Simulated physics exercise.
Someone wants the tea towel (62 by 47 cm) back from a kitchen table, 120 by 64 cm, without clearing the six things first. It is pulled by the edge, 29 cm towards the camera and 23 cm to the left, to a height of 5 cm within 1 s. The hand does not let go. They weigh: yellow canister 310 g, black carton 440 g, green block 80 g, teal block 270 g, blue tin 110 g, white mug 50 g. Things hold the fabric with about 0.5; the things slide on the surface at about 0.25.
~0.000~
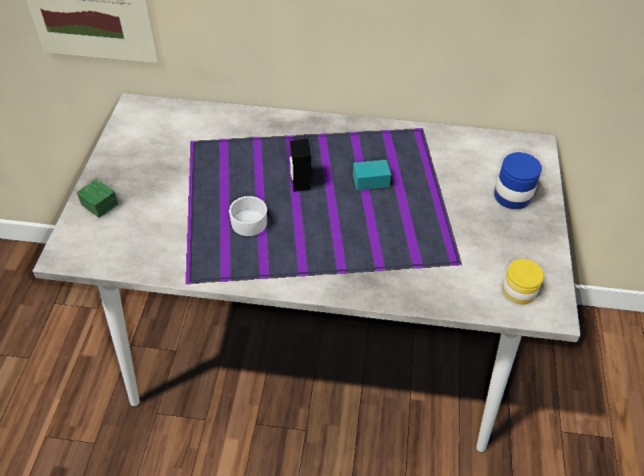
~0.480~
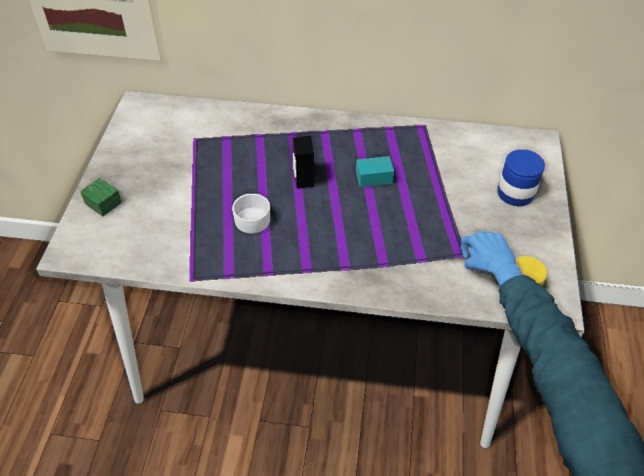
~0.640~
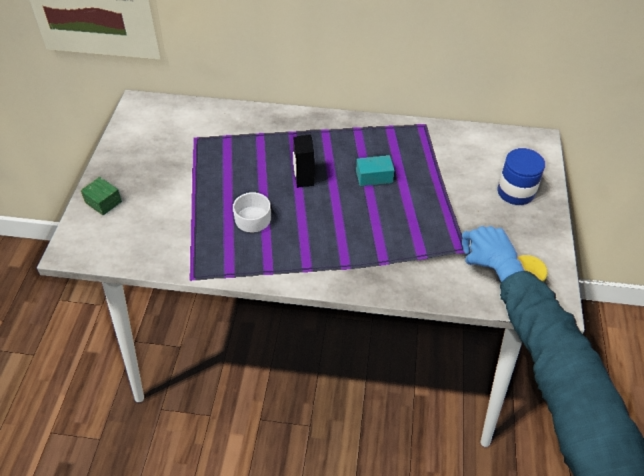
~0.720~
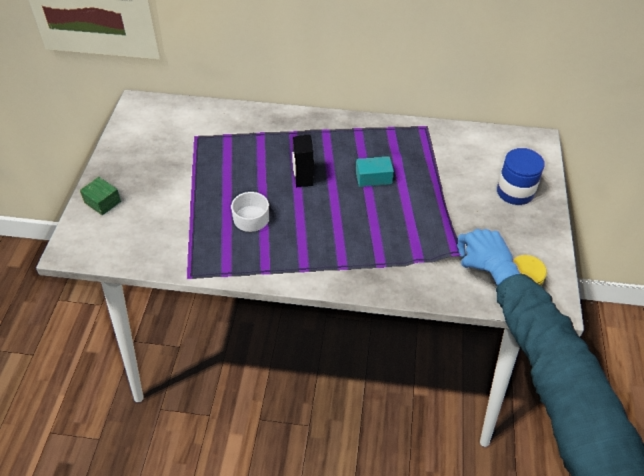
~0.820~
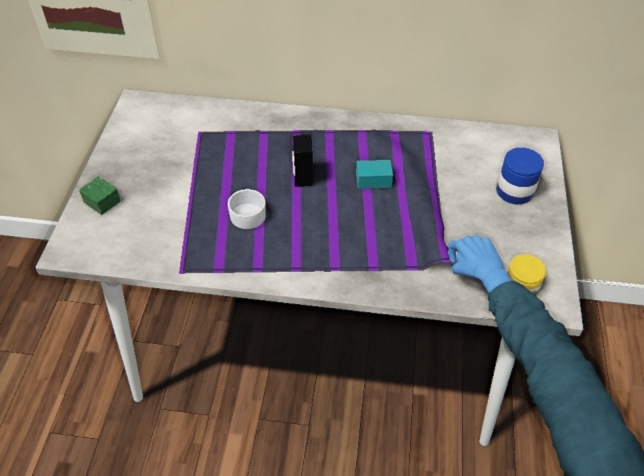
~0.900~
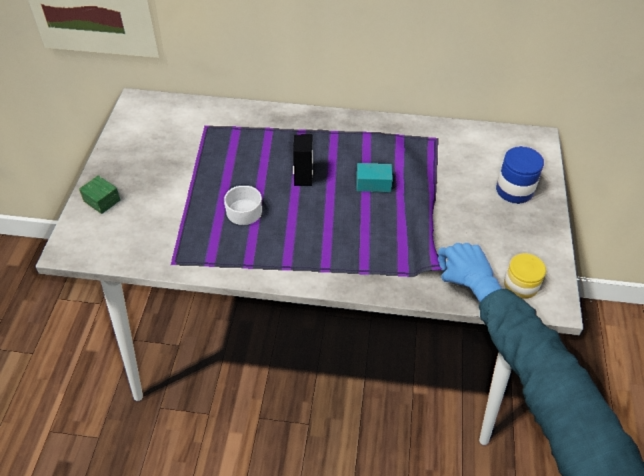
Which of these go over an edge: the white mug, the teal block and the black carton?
Result: White mug stays on, teal block remains up there, black carton keeps to the top.
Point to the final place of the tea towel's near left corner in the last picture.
At about (146, 217).
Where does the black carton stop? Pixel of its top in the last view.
Near (314, 171).
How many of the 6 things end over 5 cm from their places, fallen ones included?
I count 2.
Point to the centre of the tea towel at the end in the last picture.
Around (309, 227).
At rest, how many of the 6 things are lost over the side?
0 of them.
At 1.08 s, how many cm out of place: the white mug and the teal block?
About: White mug 6 cm, teal block 8 cm.
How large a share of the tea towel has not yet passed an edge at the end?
Some 90 per cent of it.
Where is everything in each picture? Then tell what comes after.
In the first picture, shows, white mug (248, 210); teal block (372, 168); black carton (300, 148); tea towel corners (186, 285) (191, 141) (423, 128) (462, 265).
In the second picture, shows, tea towel corners (189, 282) (193, 139); grip (467, 257).
In the third picture, shows, tea towel corners (190, 281) (194, 138); grip (467, 253).
In the fourth picture, shows, tea towel corners (187, 279) (194, 136); grip (463, 255).
In the fifth picture, shows, white mug (246, 203); teal block (375, 168); tea towel corners (179, 274) (198, 132); grip (454, 262).
In the sixth picture, shows, white mug (243, 199); teal block (375, 171); black carton (303, 142); tea towel corners (171, 265) (205, 126) (438, 138); grip (444, 269).
By 1.1 s, 100 % of the tea towel is still over the top; teal block 8 cm off its start, white mug 6 cm off its start.
By 1.3 s, 95 % of the tea towel is still over the top; teal block 14 cm off its start, white mug 7 cm off its start, black carton 4 cm off its start.
By 1.4 s, 90 % of the tea towel is still over the top; teal block 21 cm off its start at (370, 226), black carton 9 cm off its start at (313, 166), white mug 5 cm off its start at (237, 192).
By 1.6 s, 90 % of the tea towel is still over the top; teal block 23 cm off its start, black carton 10 cm off its start, white mug 5 cm off its start.
By 3.2 s, 90 % of the tea towel is still over the top; teal block 23 cm off its start at (368, 234), black carton 10 cm off its start at (314, 171), white mug 5 cm off its start at (237, 194).
